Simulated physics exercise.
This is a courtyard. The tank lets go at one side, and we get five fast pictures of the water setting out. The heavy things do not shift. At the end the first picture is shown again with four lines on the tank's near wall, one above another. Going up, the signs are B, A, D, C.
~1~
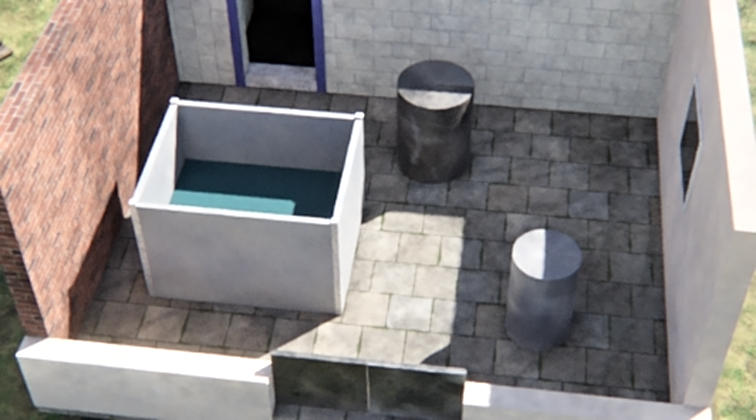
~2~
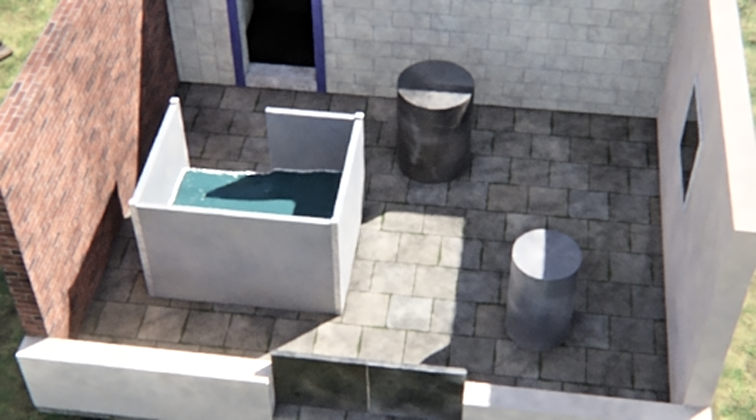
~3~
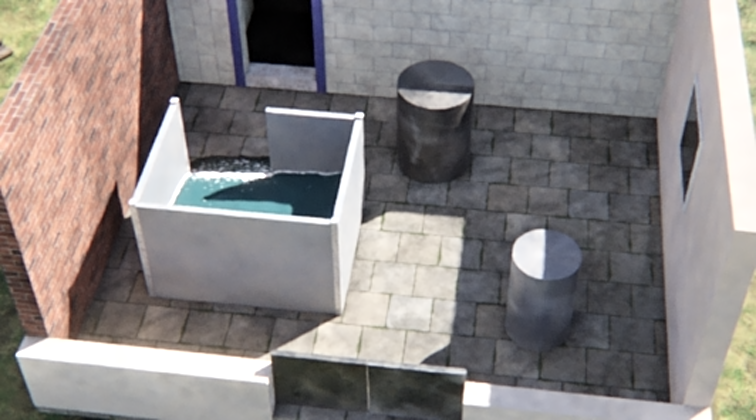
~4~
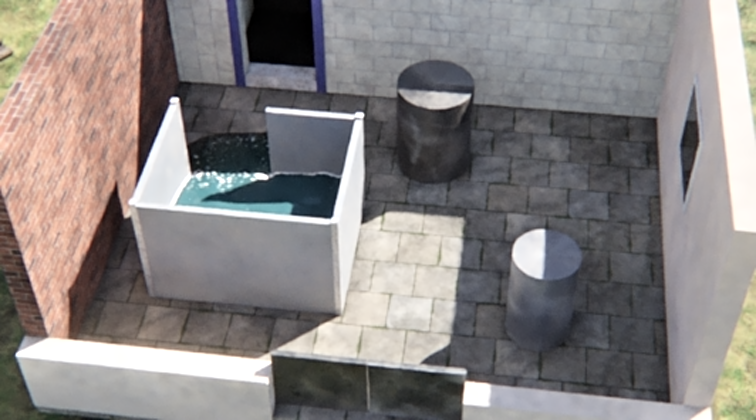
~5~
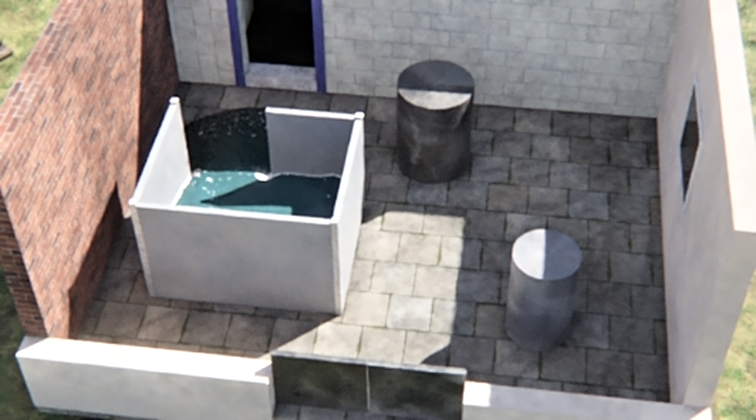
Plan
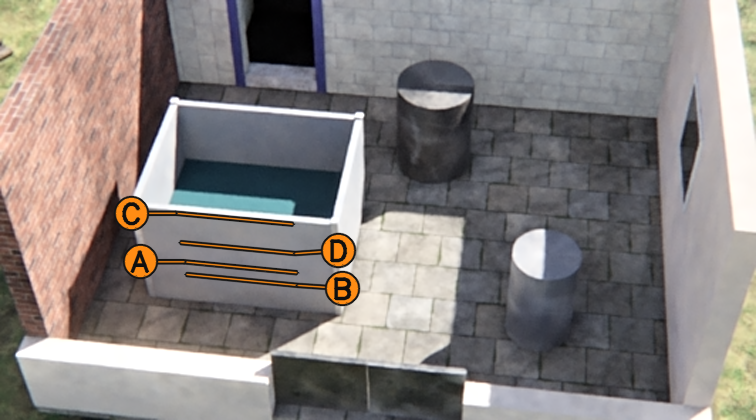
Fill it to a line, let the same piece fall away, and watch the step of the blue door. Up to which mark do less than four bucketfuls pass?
The answer is mark B.
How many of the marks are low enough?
One of them.
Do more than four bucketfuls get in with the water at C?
Yes, that goes wrong.
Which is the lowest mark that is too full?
The answer is A.
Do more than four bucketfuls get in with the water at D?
Yes, it does.
On the marked copy, A at (240, 267); B at (241, 279); C at (233, 218); D at (237, 248); from the bottom up B, A, D, C.
With A, about 11 bucketfuls get in.
With B, a bucket or two gets in.
With C, dozens of bucketfuls pour in.
With D, dozens of bucketfuls pour in.
